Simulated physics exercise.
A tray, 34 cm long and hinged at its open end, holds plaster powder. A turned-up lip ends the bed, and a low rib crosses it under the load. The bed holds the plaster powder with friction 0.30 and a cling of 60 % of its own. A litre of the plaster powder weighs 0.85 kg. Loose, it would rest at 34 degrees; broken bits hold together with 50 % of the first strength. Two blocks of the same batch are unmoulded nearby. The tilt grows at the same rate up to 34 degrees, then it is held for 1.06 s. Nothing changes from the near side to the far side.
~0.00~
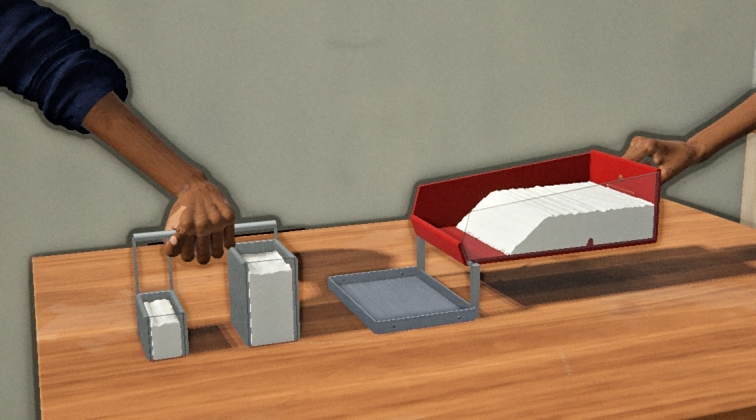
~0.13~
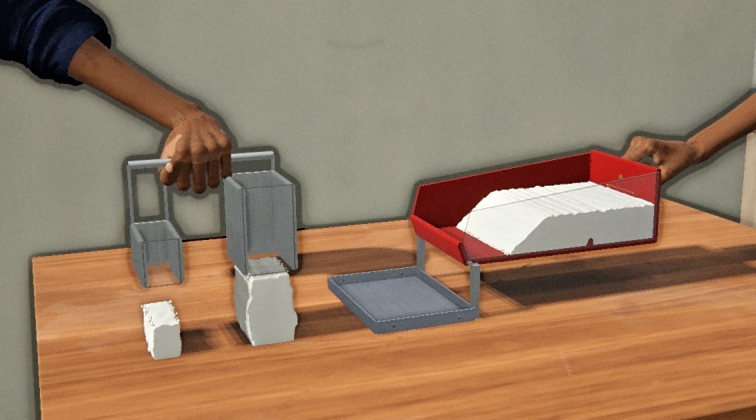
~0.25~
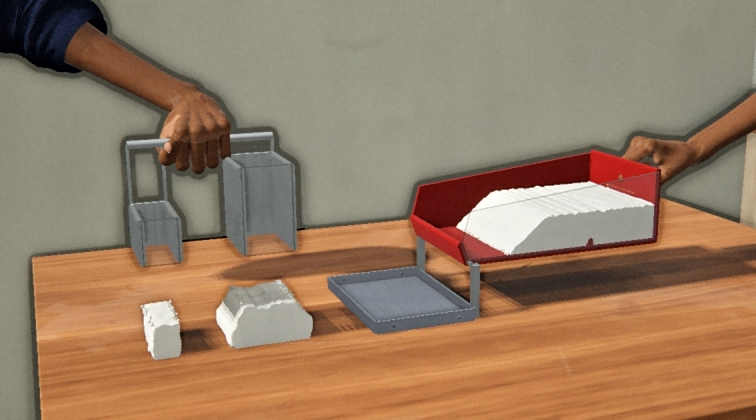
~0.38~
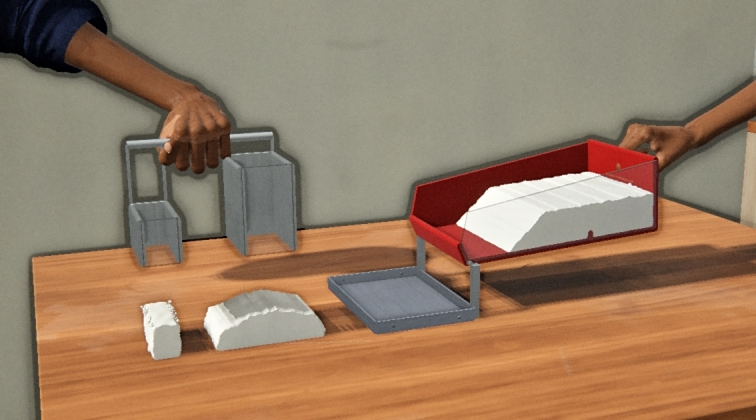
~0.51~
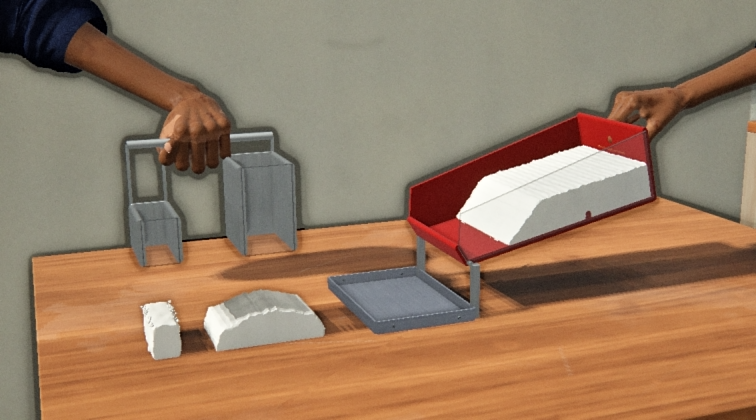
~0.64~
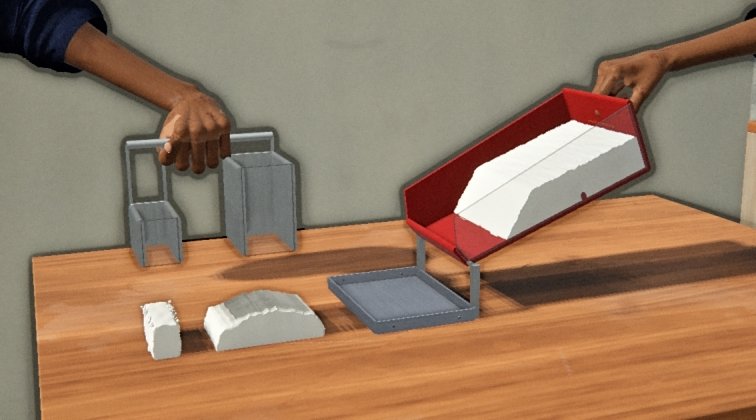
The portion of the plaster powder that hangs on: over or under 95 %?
The portion of the plaster powder that hangs on is under 95 %.
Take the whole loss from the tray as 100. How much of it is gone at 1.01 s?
Some 0 per cent.
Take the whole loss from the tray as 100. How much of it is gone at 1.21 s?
About 70 %.
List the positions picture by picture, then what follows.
The first picture shows top of the high end at (656, 172), tilt 0 degrees; front end of the plaster powder at (511, 252); test blocks 5.2 cm, 11 cm high (left to right).
The second picture shows top of the high end at (656, 172), tilt 0 degrees; front end of the plaster powder at (511, 252); test blocks 5.2 cm, 10 cm high (left to right).
The third picture shows top of the high end at (656, 172), tilt 0 degrees; front end of the plaster powder at (511, 252); test blocks 5.2 cm, 6.3 cm high (left to right).
The fourth picture shows top of the high end at (653, 160), tilt 3 degrees; front end of the plaster powder at (511, 250); test blocks 5.2 cm, 5.2 cm high (left to right).
The fifth picture shows top of the high end at (642, 131), tilt 12 degrees; front end of the plaster powder at (510, 243); test blocks 5.2 cm, 5.2 cm high (left to right).
The sixth picture shows top of the high end at (627, 104), tilt 21 degrees; front end of the plaster powder at (508, 237); test blocks 5.2 cm, 5.2 cm high (left to right).
By 0.81 s, the tilt is 33 degrees and 100 % is on the bed.
By 1.01 s, the tilt is 34 degrees and 100 % is on the bed.
By 1.21 s, the tilt is 34 degrees and 88 % is on the bed.
By 1.41 s, the tilt is 34 degrees and 84 % is on the bed.
By 1.93 s, at the end, the tilt is 34 degrees and 83 % is on the bed.
